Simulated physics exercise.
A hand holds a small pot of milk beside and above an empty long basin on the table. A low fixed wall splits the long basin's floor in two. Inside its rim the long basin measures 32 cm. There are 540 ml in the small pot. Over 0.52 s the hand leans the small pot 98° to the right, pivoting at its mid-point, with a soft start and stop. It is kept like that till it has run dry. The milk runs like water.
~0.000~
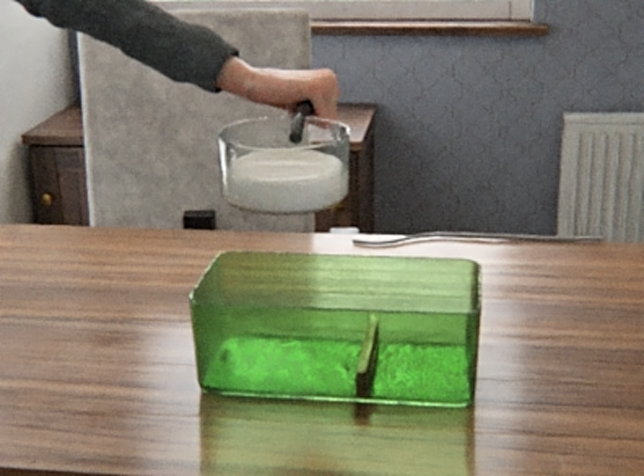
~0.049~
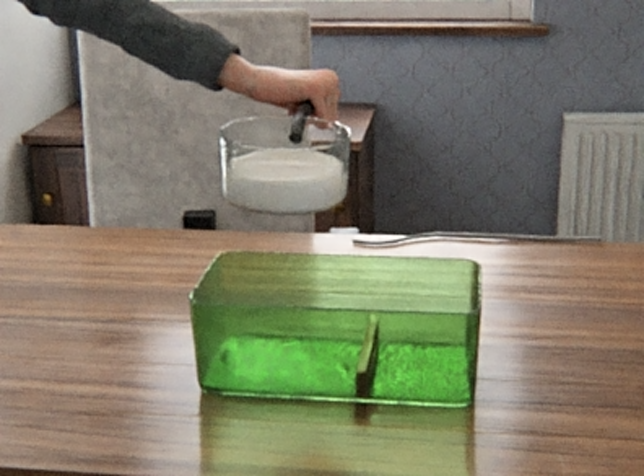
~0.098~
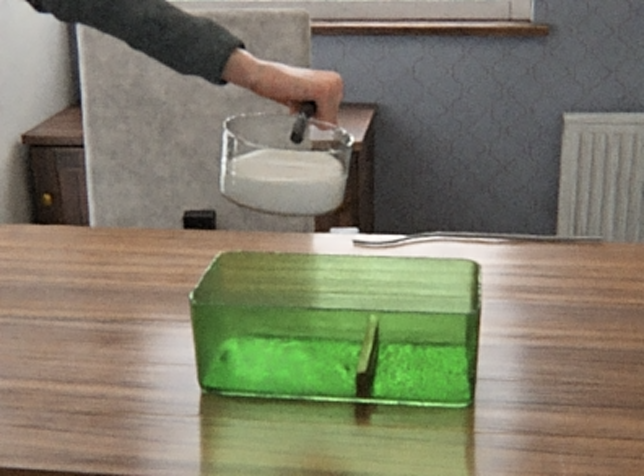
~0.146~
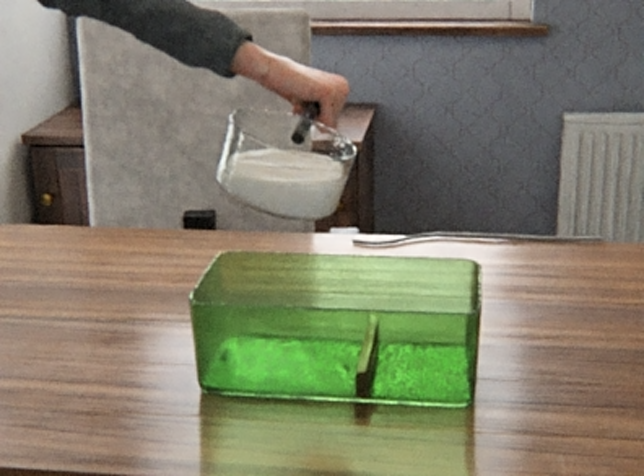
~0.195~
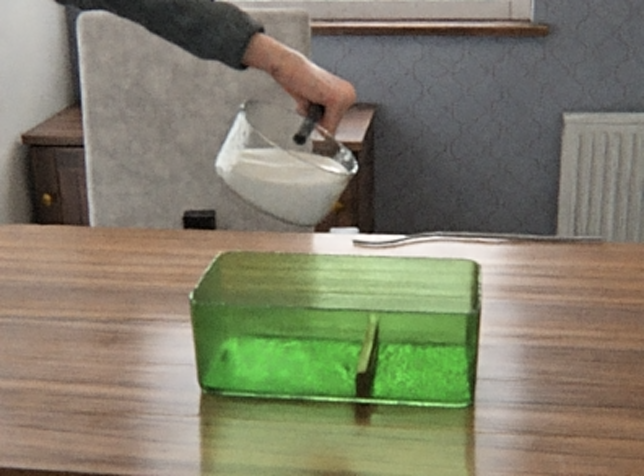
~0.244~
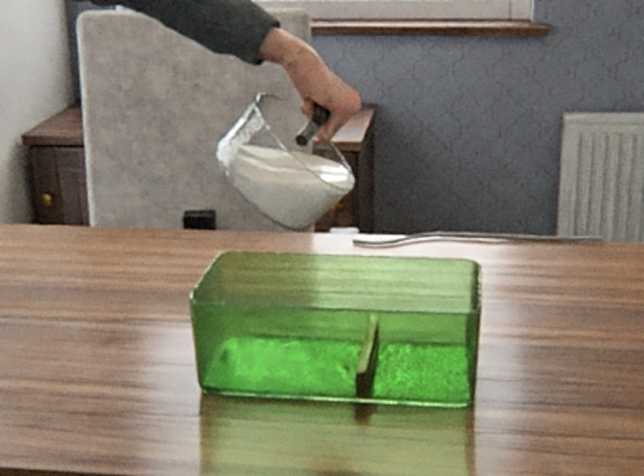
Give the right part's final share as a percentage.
About 70 per cent.
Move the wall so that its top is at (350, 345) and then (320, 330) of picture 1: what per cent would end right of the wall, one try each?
In turn about 80 and 90 per cent.
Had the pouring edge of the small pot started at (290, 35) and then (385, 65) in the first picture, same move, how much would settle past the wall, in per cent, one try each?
In turn about 15 and 65 per cent.
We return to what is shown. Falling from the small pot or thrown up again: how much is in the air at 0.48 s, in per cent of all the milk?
Near 44 in a hundred.
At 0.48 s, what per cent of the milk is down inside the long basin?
About 26 per cent.
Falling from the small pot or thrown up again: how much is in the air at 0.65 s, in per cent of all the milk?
Some 10 per cent.
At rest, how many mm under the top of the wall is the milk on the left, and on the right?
Some 28 mm on the left and 12 mm on the right.
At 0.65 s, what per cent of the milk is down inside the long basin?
About 78 per cent.
By 0.48 s the tilt is 96° and 30 per cent is still to pour, 0 is left of the wall and 26 right of it.
By 0.65 s the tilt is 98° and 12 per cent is still to pour, 15 is left of the wall and 64 right of it.
By 0.83 s the tilt is 98° and 3 per cent is still to pour, 24 is left of the wall and 66 right of it.
By 1.02 s the tilt is 98° and 1 per cent is still to pour, 25 is left of the wall and 70 right of it.
At rest 27 per cent lies left of the wall, 70 right of it and 3 outside.
